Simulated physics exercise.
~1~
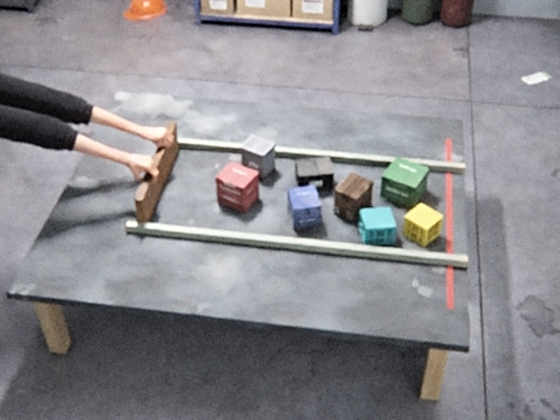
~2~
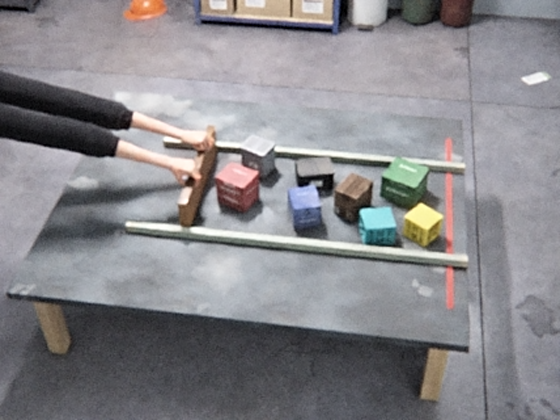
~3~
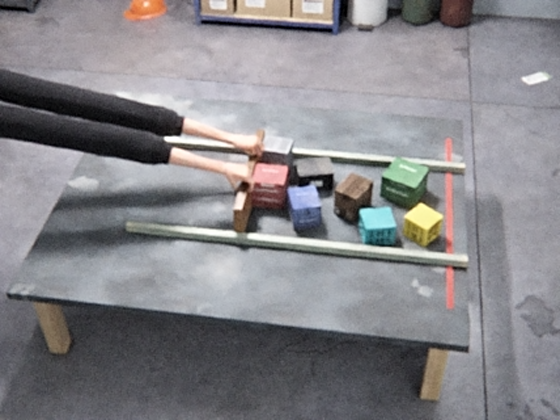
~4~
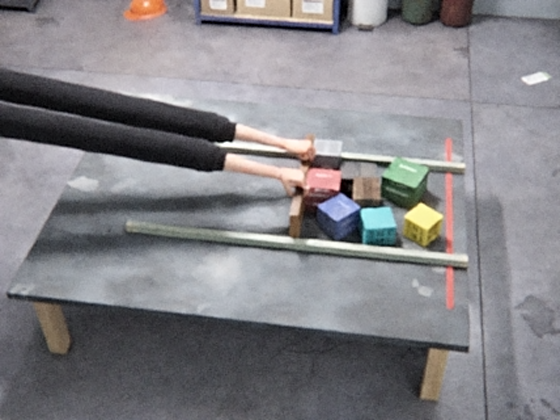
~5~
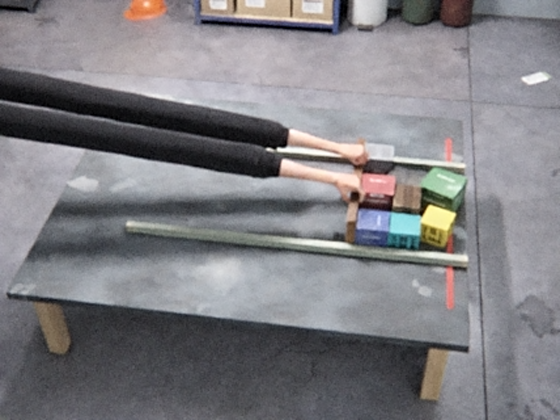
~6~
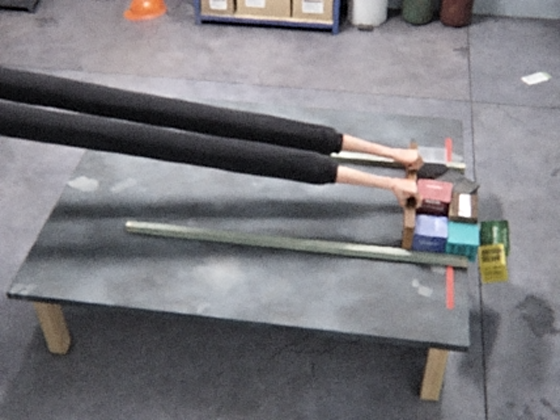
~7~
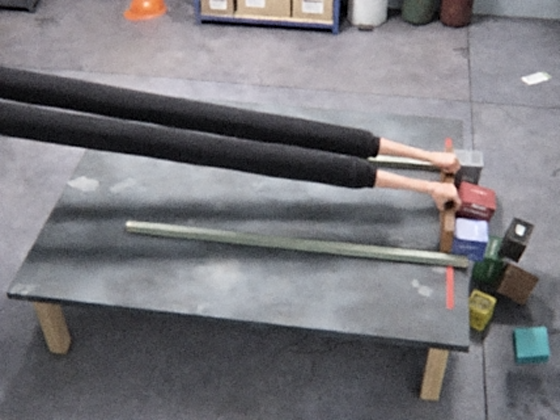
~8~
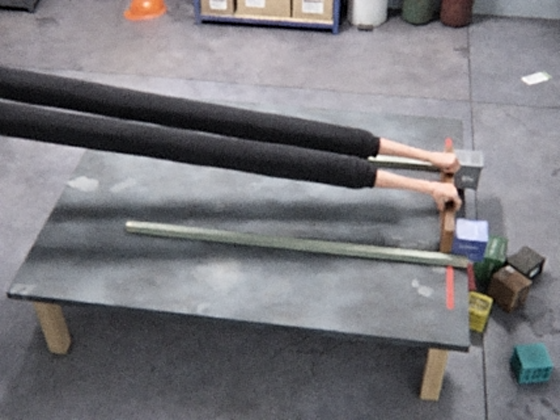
Two hands push a plank rightward along a table, shoving six boxes off the edge.
